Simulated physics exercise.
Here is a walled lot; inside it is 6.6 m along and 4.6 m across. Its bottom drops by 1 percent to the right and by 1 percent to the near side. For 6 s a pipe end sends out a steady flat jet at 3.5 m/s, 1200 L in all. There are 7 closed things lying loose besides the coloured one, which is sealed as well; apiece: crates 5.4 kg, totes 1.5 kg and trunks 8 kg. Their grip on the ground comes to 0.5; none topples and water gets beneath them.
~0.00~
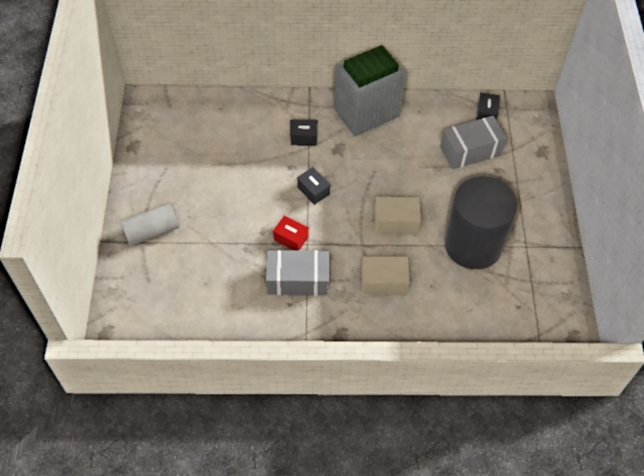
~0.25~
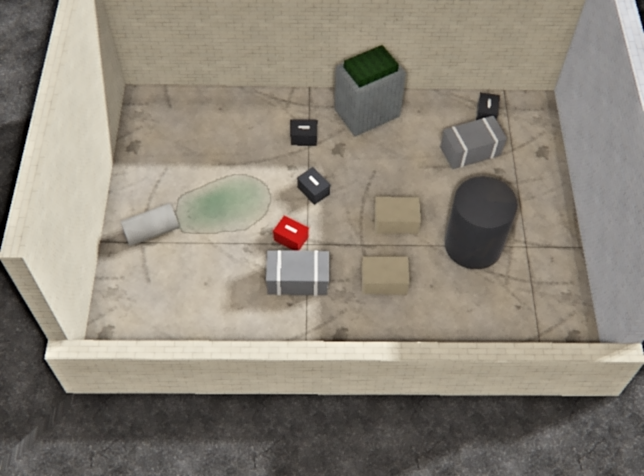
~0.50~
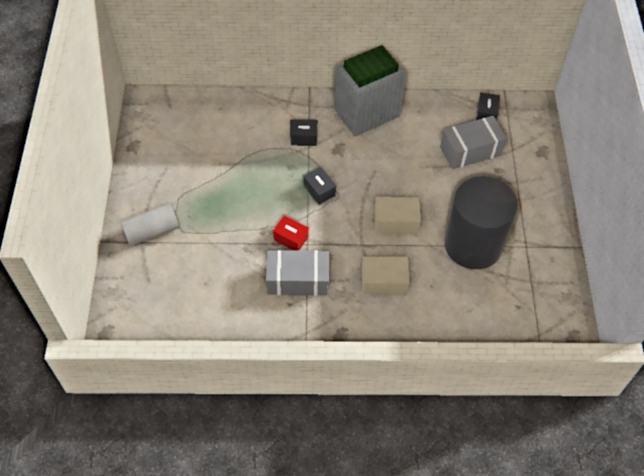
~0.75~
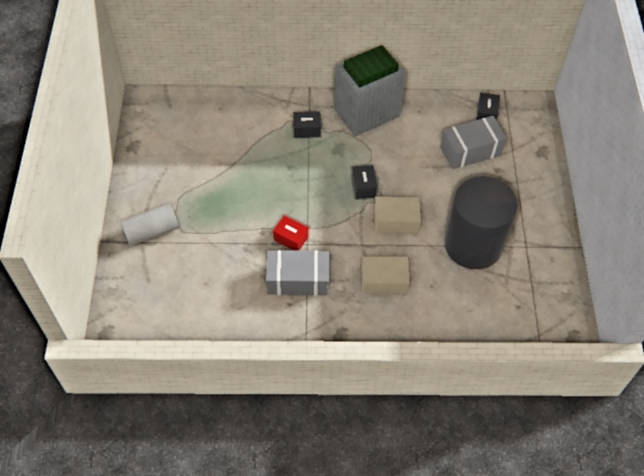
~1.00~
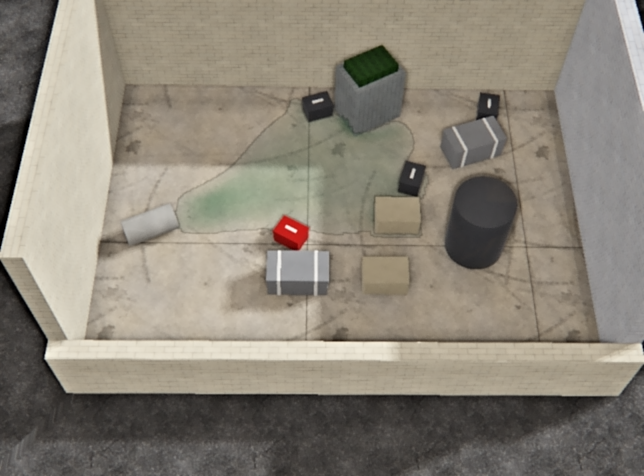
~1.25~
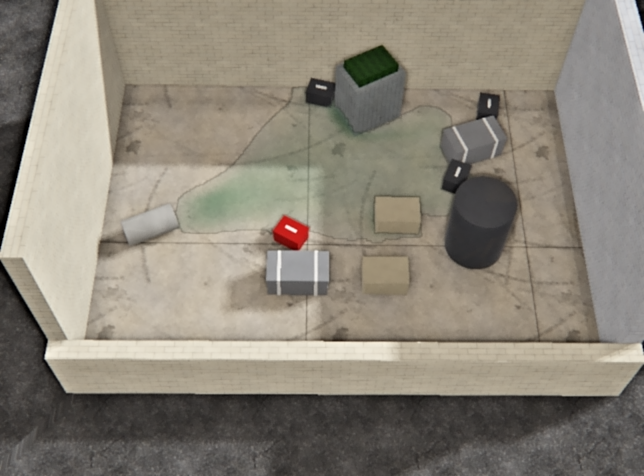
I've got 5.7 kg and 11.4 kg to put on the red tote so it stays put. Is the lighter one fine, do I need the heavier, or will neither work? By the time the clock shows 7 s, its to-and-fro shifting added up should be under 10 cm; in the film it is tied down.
The lighter one is fine.
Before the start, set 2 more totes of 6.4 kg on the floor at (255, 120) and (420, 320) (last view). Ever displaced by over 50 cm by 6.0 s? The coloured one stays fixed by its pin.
Taking them in that order, they come out lesser and lesser.
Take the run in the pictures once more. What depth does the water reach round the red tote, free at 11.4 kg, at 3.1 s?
Something like 0 centimetres.
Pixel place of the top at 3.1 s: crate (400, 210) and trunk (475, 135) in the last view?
First near (424, 217), second near (552, 139).
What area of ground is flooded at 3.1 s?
That flooded area is roughly 14 m2.
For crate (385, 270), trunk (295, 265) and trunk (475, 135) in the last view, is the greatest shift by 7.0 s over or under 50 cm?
Below the mark, below the mark, above the mark.
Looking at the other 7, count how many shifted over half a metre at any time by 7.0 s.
The count comes to 4.
After 1.8 s the red tote would be 0 cm from its start with 5.7 kg and 0 cm from its start with 11.4 kg; 0 cm of water round it then.
After 3.1 s the red tote would be 0 cm from its start with 5.7 kg and 0 cm from its start with 11.4 kg; 0 cm of water round it then.
After 4.9 s the red tote would be 0 cm from its start with 5.7 kg and 0 cm from its start with 11.4 kg; 0 cm of water round it then.
After 7.0 s the red tote would be 0 cm from its start with 5.7 kg and 0 cm from its start with 11.4 kg; 0 cm of water round it then.
